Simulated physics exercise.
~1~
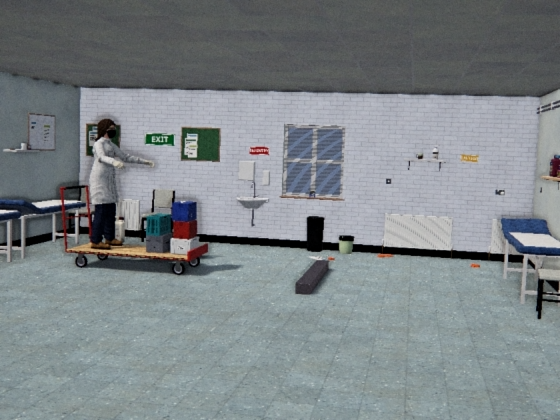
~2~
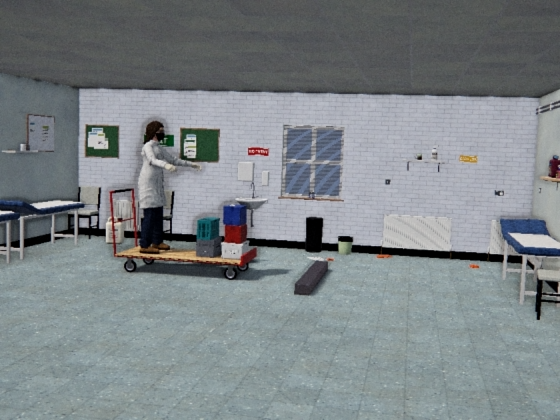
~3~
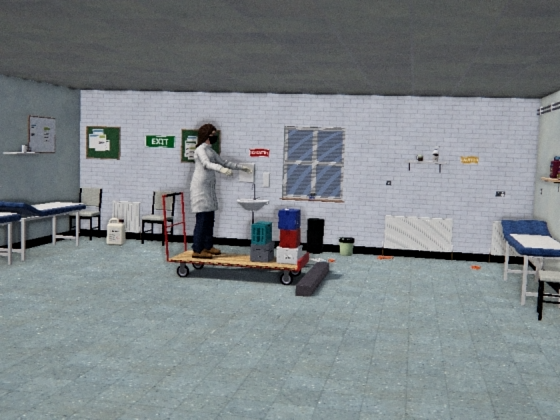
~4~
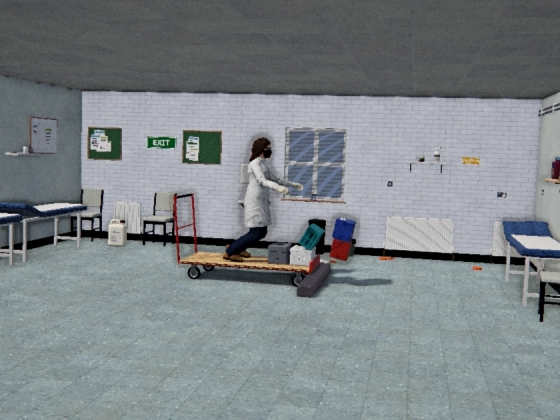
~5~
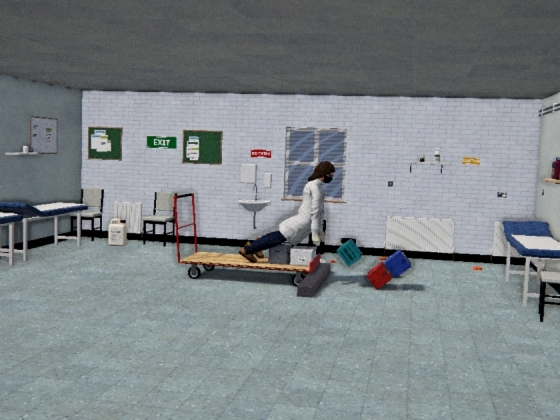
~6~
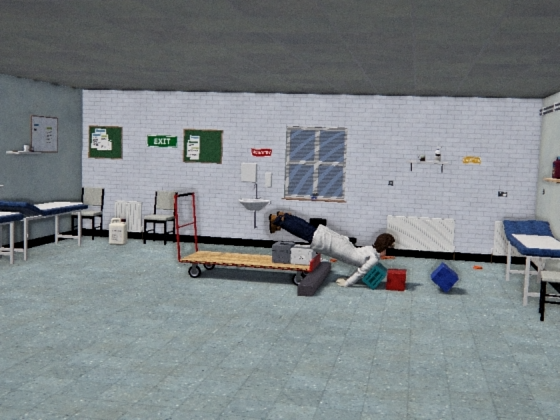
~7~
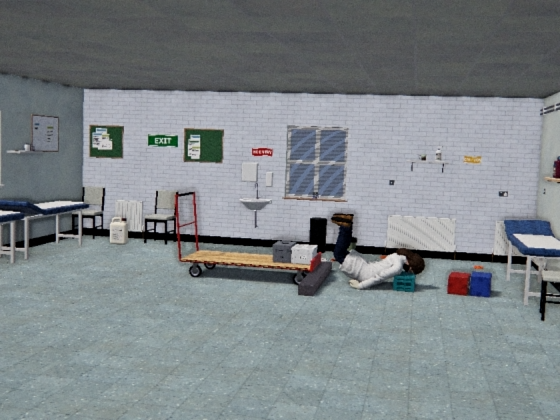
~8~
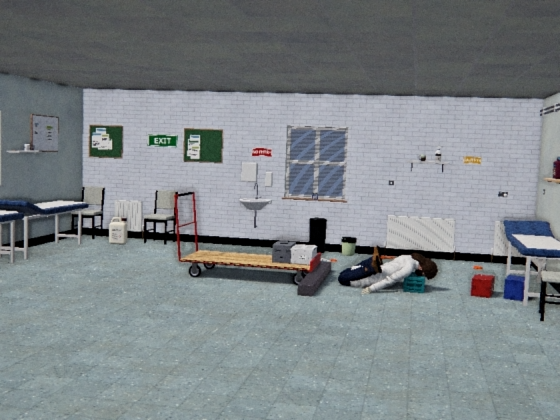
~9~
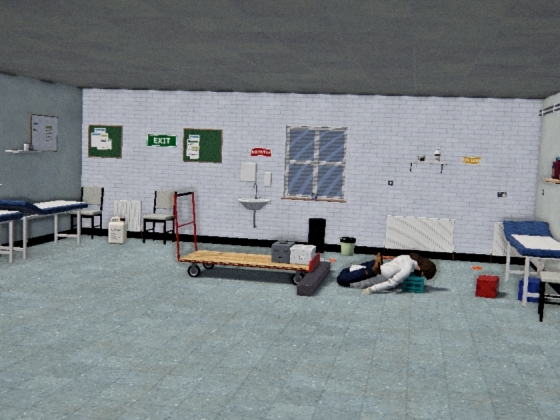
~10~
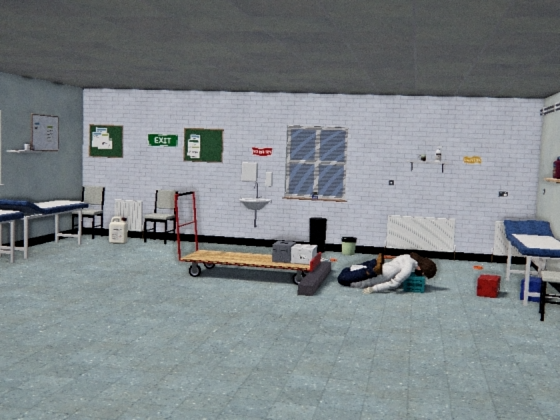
A flat wooden trolley with a red handle rolls right across a tiled, clinic-like room seen from the side, carrying a standing figure in a white coat, arms outstretched, behind stacked blue, red, teal, grey and white boxes. Couches stand at both sides, and a window breaks the white brick wall. The trolley meets a low dark kerb and stops dead. The blue, red and teal boxes tip off the front, and the figure pitches forward after them, diving to the floor. The blue and red boxes travel farther right. The figure ends slumped over the teal crate, while the grey and white boxes remain aboard.
